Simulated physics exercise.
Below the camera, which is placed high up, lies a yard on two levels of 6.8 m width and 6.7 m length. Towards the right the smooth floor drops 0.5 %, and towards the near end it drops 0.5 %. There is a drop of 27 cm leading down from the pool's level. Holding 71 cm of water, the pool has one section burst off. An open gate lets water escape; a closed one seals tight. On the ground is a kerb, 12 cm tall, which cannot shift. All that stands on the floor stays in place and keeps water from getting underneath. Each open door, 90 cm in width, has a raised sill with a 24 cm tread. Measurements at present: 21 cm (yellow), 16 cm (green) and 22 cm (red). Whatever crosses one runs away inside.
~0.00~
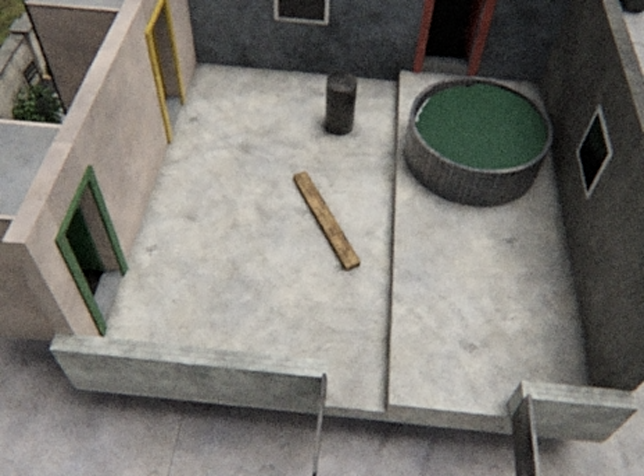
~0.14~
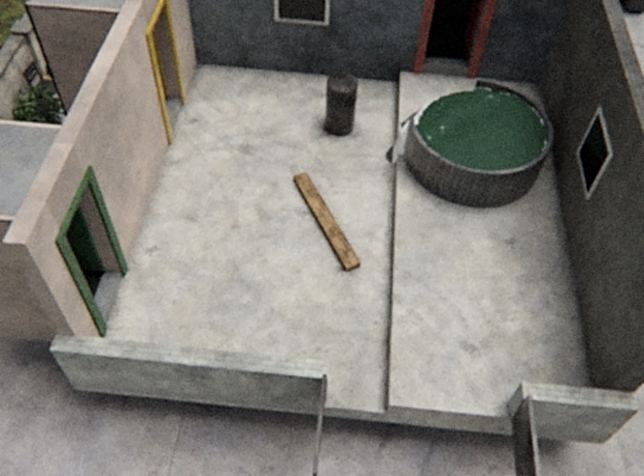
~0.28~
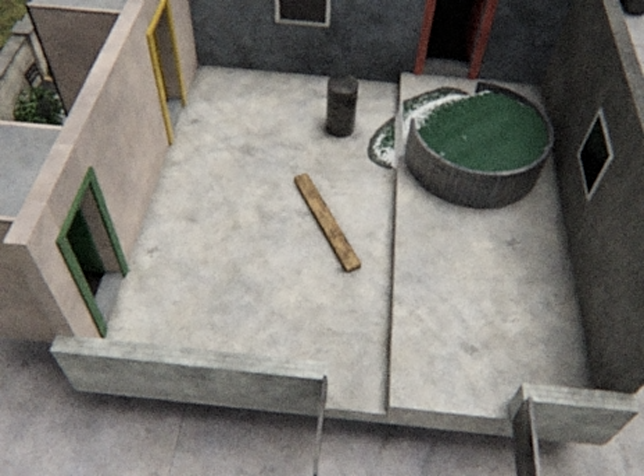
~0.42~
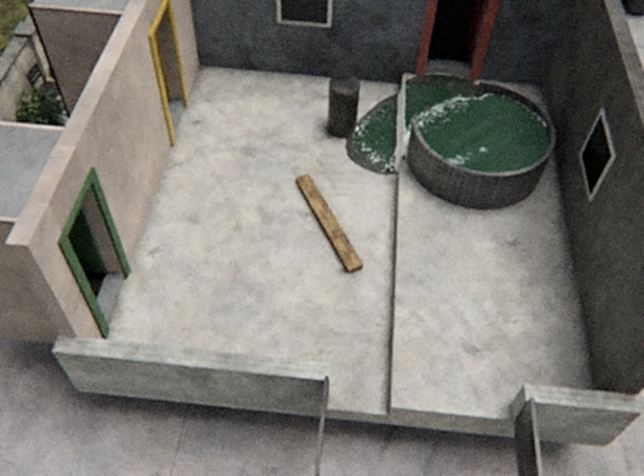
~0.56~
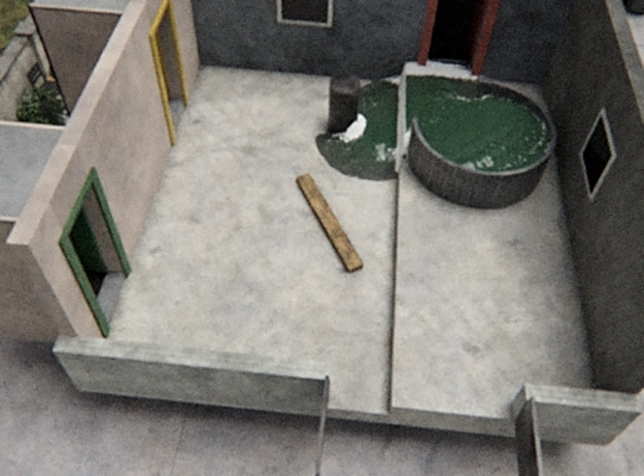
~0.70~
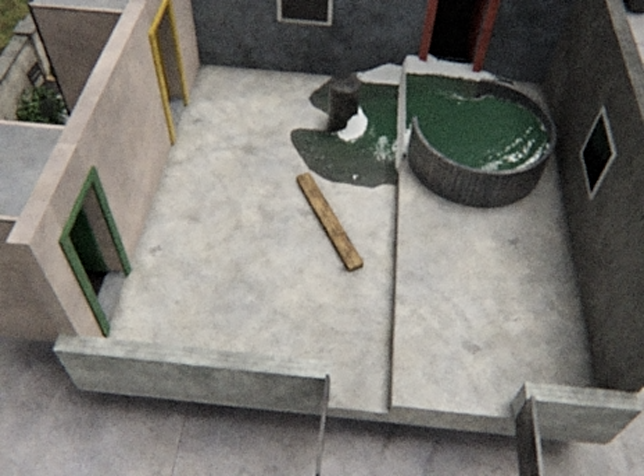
Green water poured from the back left of a round pool in a walled yard, spread over the step onto the lower floor, and washed around a dark post, nearing a wooden plank.
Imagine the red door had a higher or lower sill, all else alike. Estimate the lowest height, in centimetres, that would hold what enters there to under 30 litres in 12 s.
I would say about 26 cm.
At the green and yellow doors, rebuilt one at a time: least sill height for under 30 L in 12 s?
Some 7.0 cm for green, some 18 cm for yellow.
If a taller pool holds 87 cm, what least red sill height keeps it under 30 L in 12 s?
Step height: Approx. 33 cm.
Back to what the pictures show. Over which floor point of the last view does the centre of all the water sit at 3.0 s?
The balance point sits at roughly (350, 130).
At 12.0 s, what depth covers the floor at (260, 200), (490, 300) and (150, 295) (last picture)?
In order: Around 7, 1 and 10 cm.
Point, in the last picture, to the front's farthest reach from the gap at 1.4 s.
The farthest wet point is roughly at (200, 65) in the last view.
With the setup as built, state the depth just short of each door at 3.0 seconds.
Reading in centimetres: Yellow = 27, green = 0, red = 16.
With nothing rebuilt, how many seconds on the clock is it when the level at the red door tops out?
I'd say near 0.8 seconds.
After 1.4 s water covers 25 % of the floor, deepest (48 cm) near (352, 78); 29 cm at the red door, 18 litres in over its 22 cm sill.
After 3.0 s water covers 45 % of the floor, deepest (34 cm) near (200, 65); 16 cm at the red door, 46 litres in over its 22 cm sill.
After 12.0 s water covers 80 % of the floor, deepest (12 cm) near (384, 371); 3 cm at the red door, 47 litres in over its 22 cm sill.
At the red door as built, the water arrived by 0.5 s and peaked near 32 cm at 0.8 s.
Run again over the same 12 s with other heights there, 40 litres in over 24 cm, 19 litres over 28 cm. The limit of 30 litres is kept from about 26 cm up.
